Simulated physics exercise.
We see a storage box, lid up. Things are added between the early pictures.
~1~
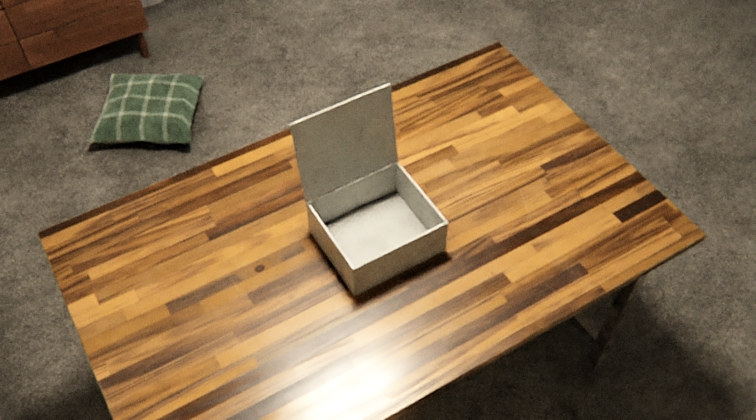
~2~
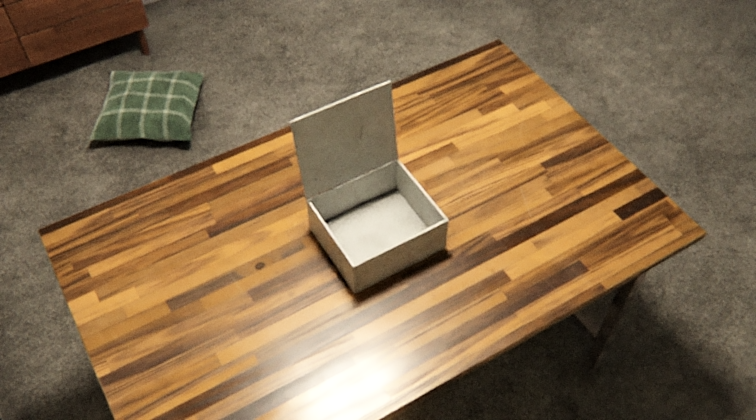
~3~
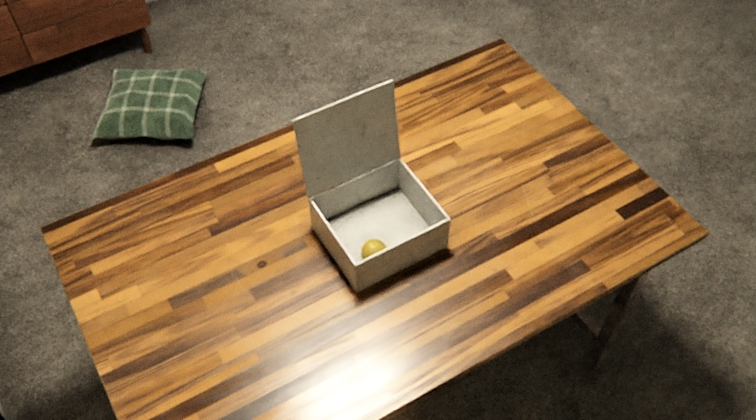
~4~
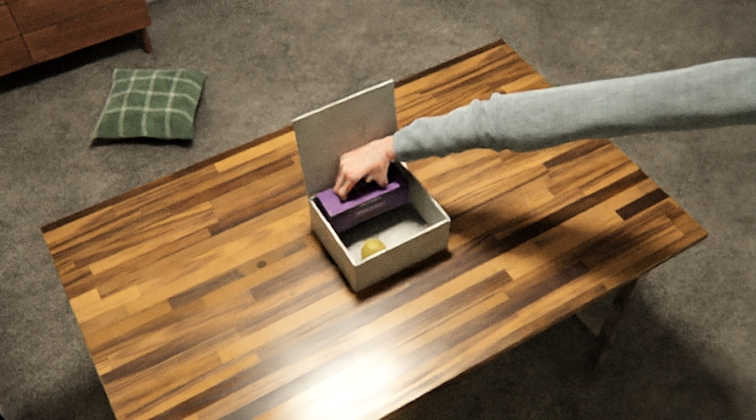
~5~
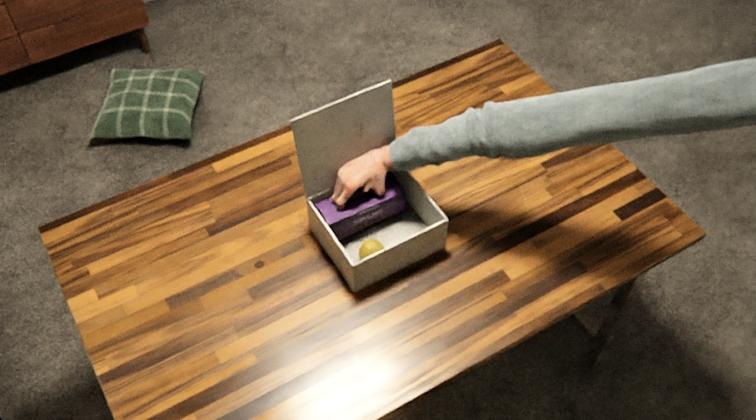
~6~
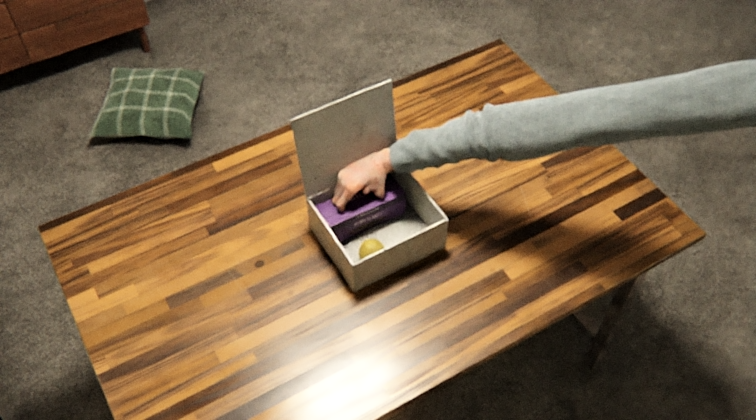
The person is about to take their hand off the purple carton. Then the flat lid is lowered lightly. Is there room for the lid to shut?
Outcome: The lid closes.
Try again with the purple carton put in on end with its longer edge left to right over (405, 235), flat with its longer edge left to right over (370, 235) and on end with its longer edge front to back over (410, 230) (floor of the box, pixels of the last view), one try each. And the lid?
In the first case it will not close; in the second case it closes; in the third case it will not close.
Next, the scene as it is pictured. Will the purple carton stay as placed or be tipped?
The purple carton stays as placed.
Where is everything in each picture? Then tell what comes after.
In the first picture, the last thing is not in view yet.
In the second picture, the last thing is not in view yet.
In the third picture, the last thing is not in view yet.
The fourth picture shows on its way; purple carton (363, 199).
The fifth picture shows on its way; purple carton (361, 207).
The sixth picture shows put in, still held; purple carton (361, 209).
Then, 1.30 s after the last picture, lid 79° above the rim.
Then, 1.70 s after the last picture, lid 41° above the rim.
Then, 1.90 s after the last picture, lid 12° above the rim.
At rest, lid shut; both in place. Seen from the same camera at the end, purple carton near (361, 209).
